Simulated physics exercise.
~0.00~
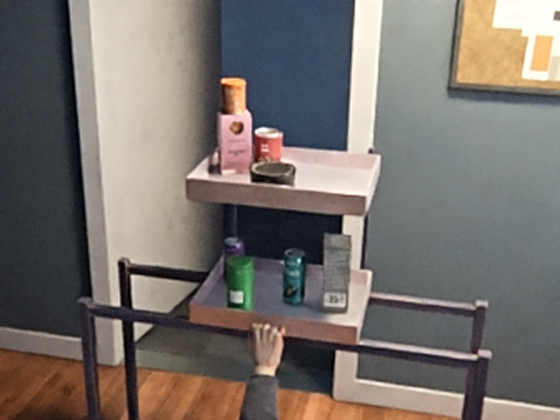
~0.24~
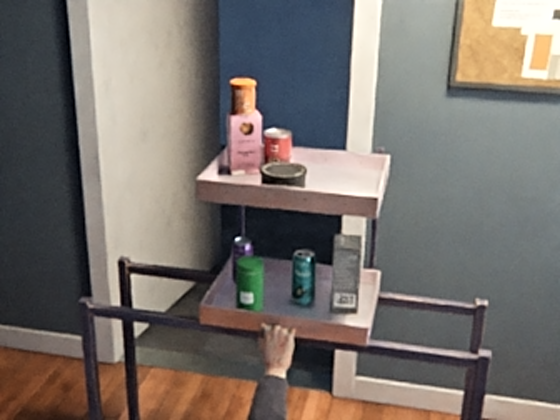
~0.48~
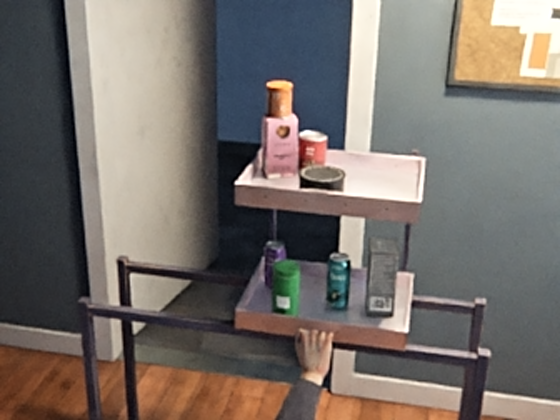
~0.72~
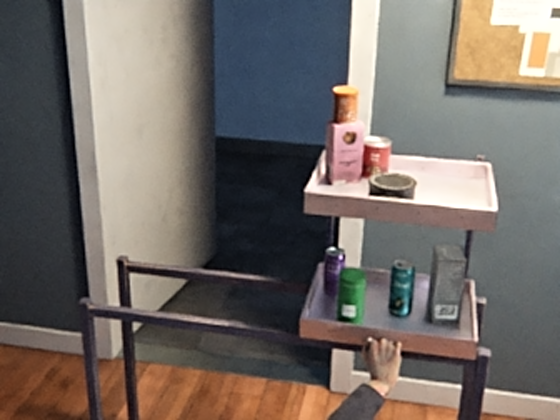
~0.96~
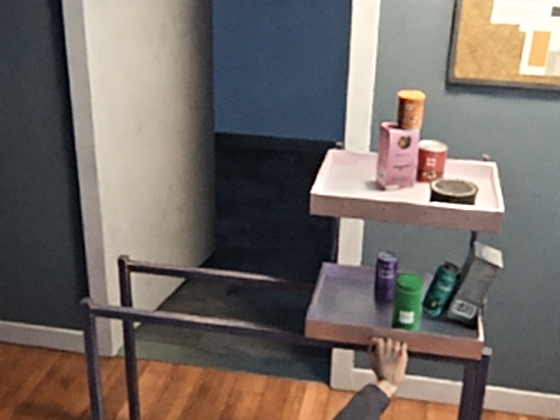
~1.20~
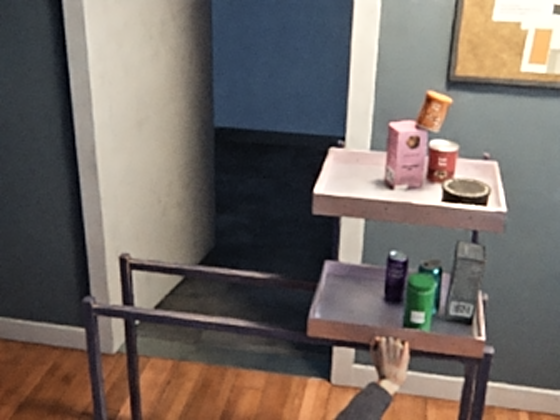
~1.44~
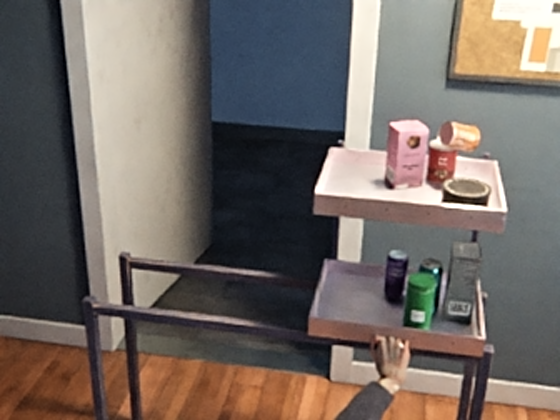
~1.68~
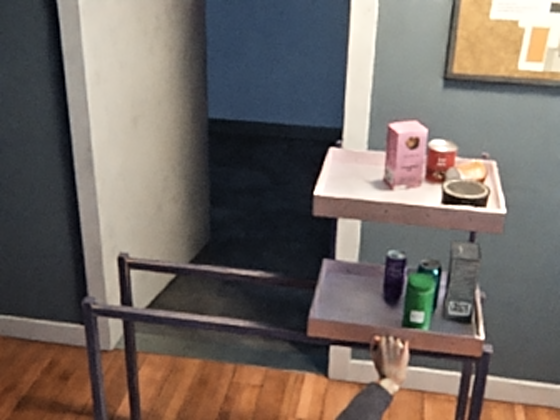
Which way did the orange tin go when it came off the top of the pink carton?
It went to the right, tipping over and dropping onto the right side of the upper tray.
